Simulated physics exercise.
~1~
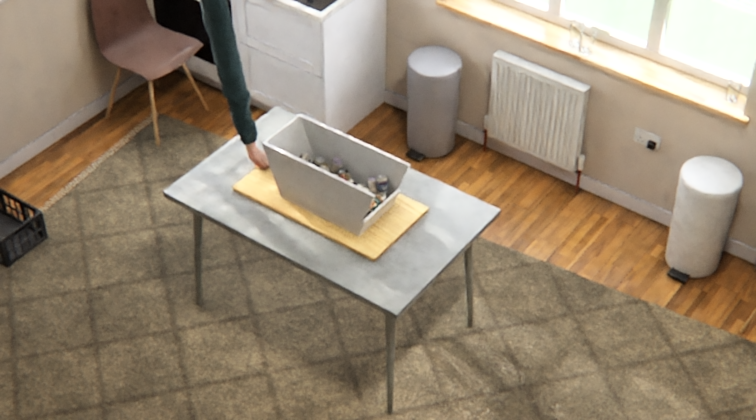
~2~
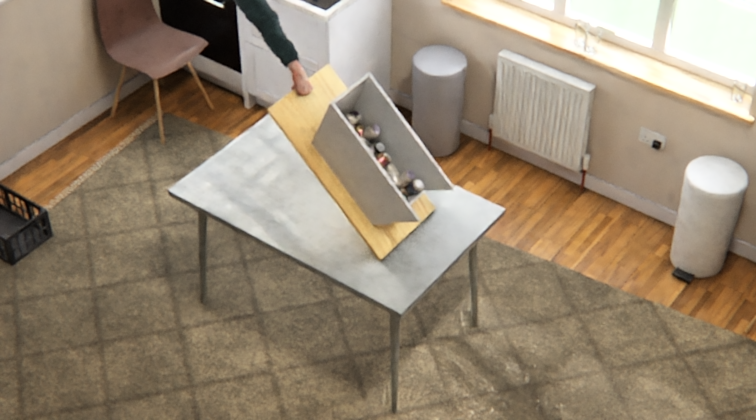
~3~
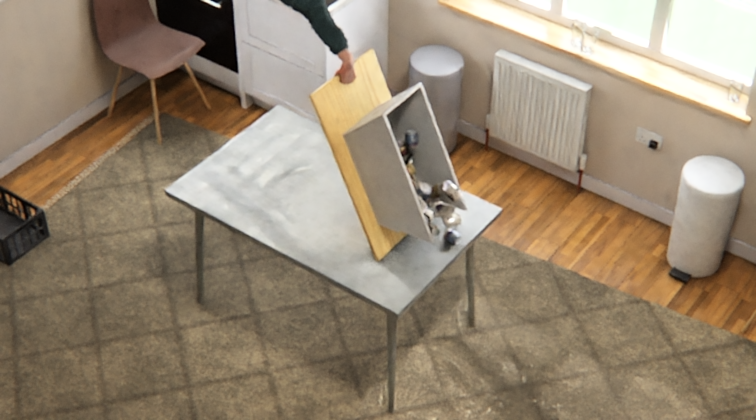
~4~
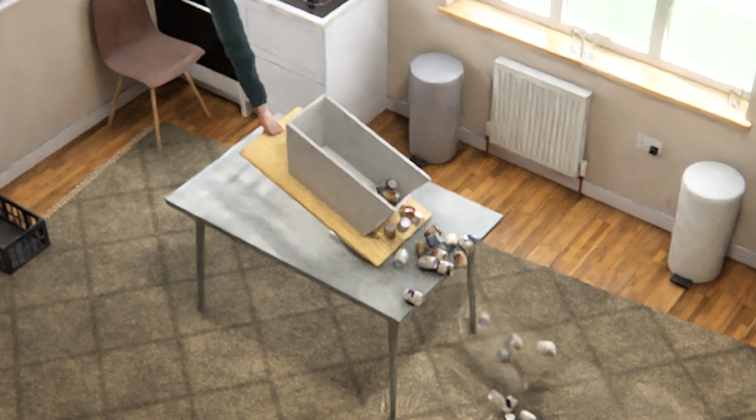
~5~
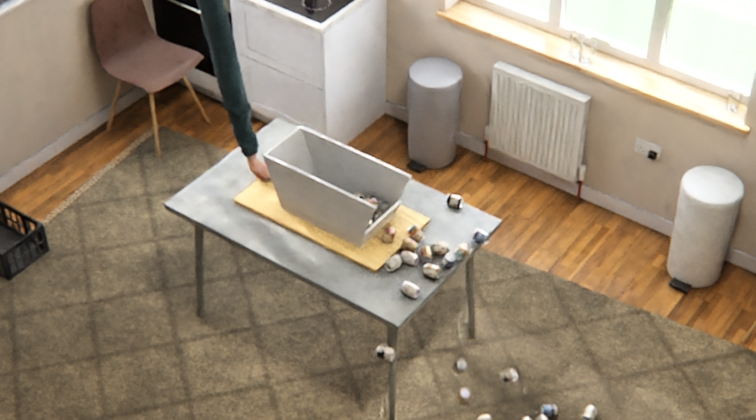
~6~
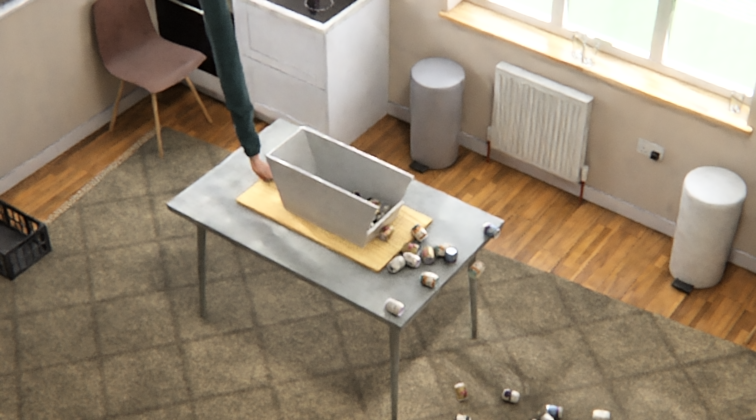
A room with a patterned brown rug over a wooden floor is seen from above, with two pale bins and a white radiator along the wall. On a grey table, a whitish open box of small cans sits on a light wooden board. A hand in a dark green sleeve lifts the board's left end, tilting it steeply until cans spill over the box's right-hand wall. As the board is lowered, more cans tumble across the table and onto the rug. It ends flat, with some cans still inside and others scattered on the table and floor.
